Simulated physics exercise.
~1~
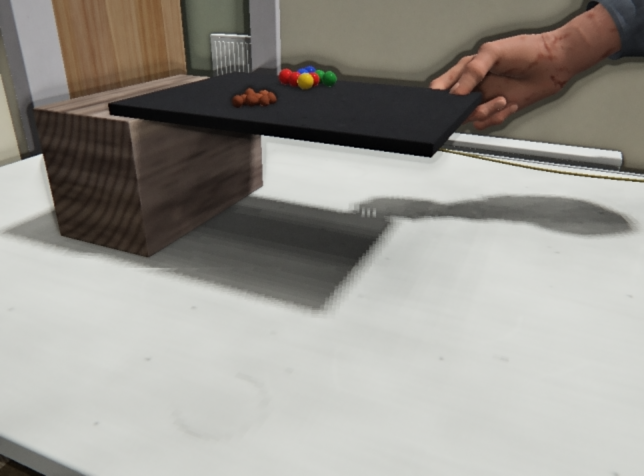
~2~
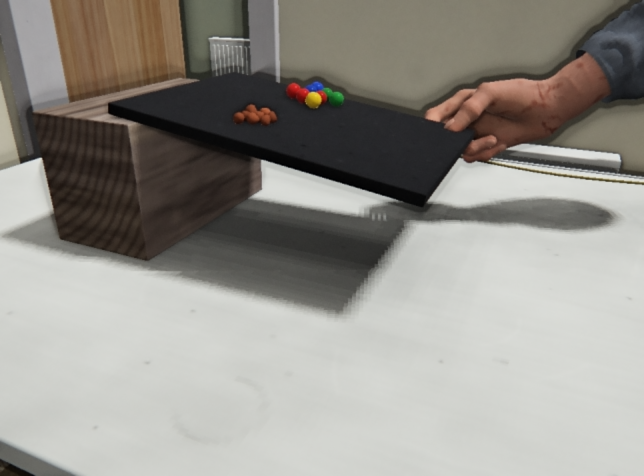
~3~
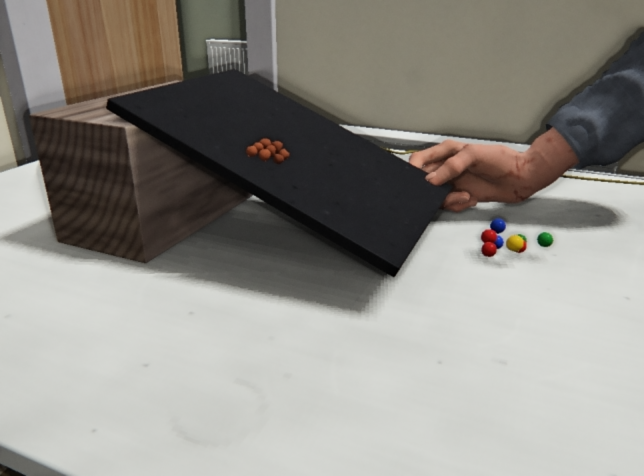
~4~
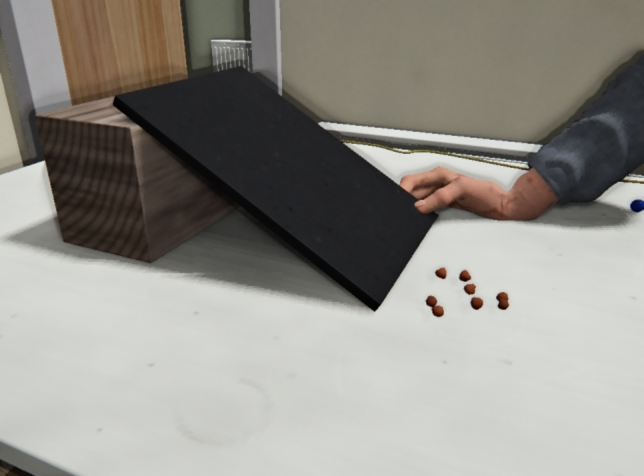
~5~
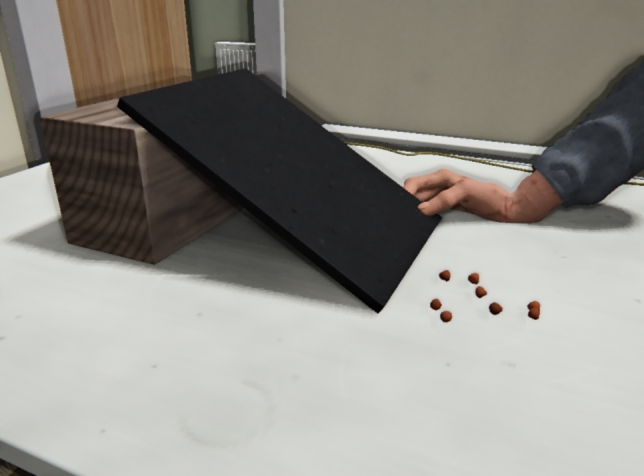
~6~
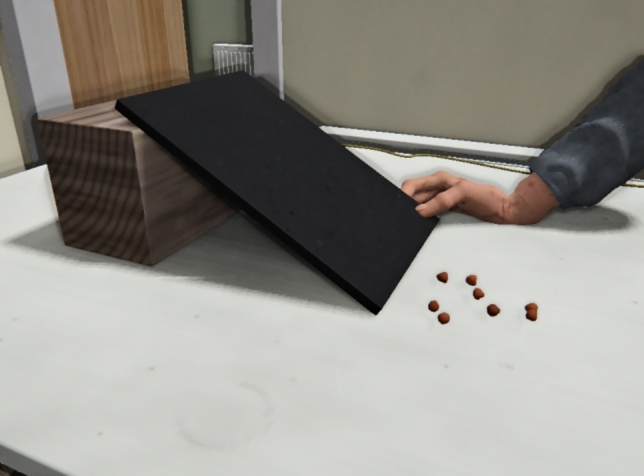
In the video, a hand lowers one end of a black board propped on a wooden block, and shiny colored balls roll off to the right and out of view, then small reddish-brown pieces slide off and settle on the white table near the board's lower edge.
